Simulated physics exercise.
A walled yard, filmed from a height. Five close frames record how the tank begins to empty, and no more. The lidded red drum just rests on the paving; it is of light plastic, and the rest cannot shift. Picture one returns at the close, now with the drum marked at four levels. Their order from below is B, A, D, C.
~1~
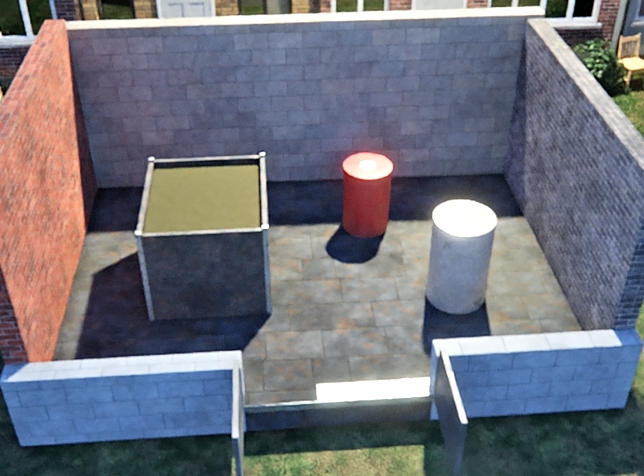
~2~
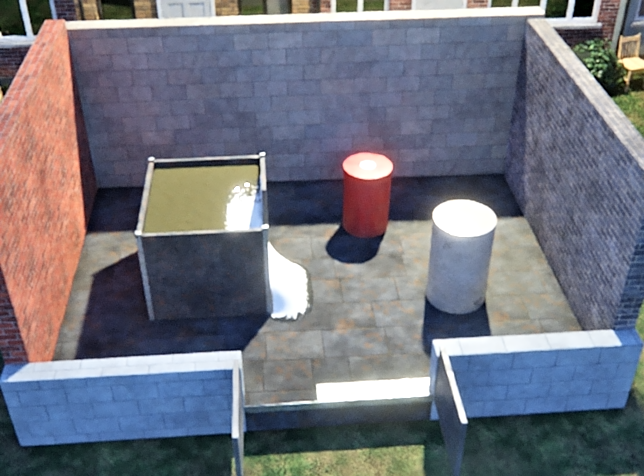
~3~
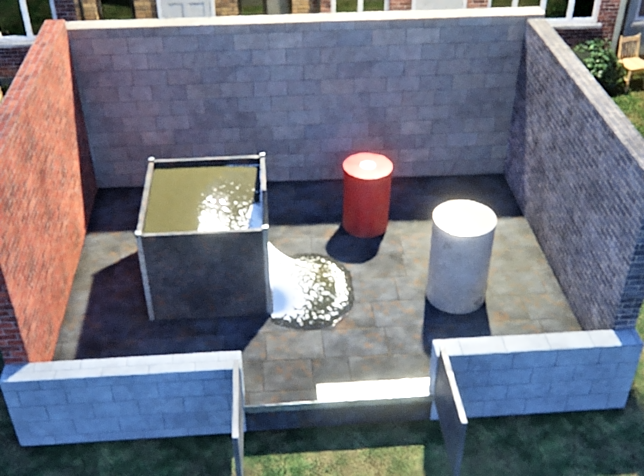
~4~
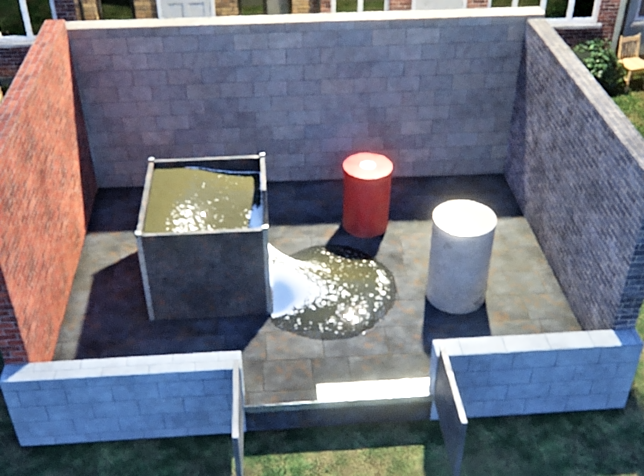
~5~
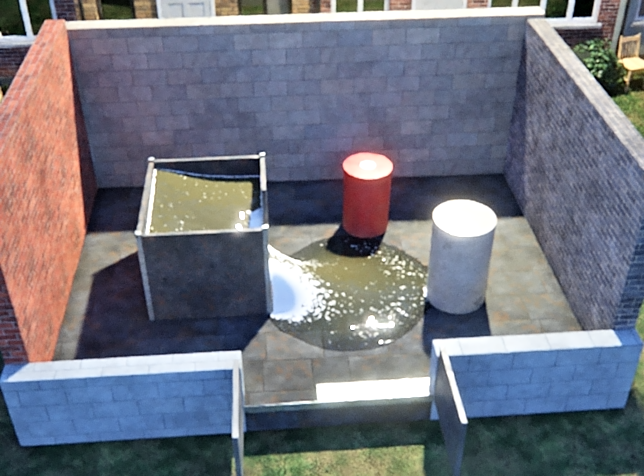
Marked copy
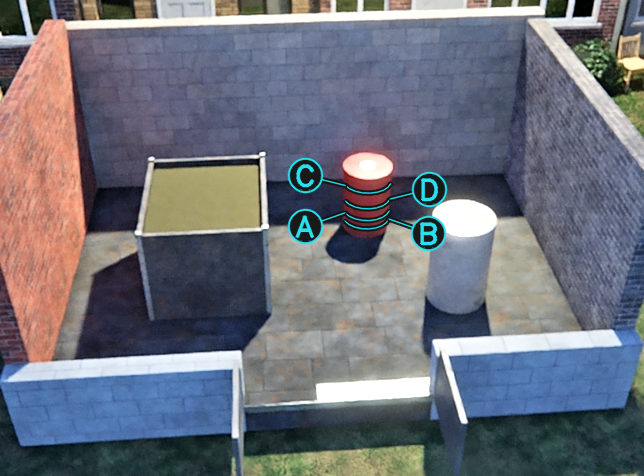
A walled yard with one brick-red side wall and grey stone walls is seen from a height, with an open gate at the front. A large square tank of murky water stands at left, a red drum near the centre back and a pale cylinder at right. Water pours from the tank's right side and spreads rightward across the paving in a widening, glinting pool, while the camera stays still.
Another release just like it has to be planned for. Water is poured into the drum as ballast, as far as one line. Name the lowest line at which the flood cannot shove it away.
It is B.
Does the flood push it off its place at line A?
No.
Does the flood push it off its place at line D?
No, not at all.
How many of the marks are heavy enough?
All of the four.
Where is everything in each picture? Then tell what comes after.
Lid of the red drum at (367, 166); tank full, its middle at (205, 199); open gate at (338, 349).
Water covers 2 % of the ground and is seen nearest the drum at (290, 264).
Water covers 5 % of the ground and is seen nearest the drum at (337, 265).
Water covers 9 % of the ground and is seen nearest the drum at (350, 251).
Lid of the red drum at (367, 166); water covers 14 % of the ground and is seen nearest the drum at (353, 240).
On the marked copy, A at (369, 220); B at (368, 228); C at (370, 193); D at (369, 208); from the bottom up B, A, D, C.
If A is chosen, it does not move.
If B is chosen, it does not move.
If C is chosen, it does not move.
If D is chosen, it does not move.
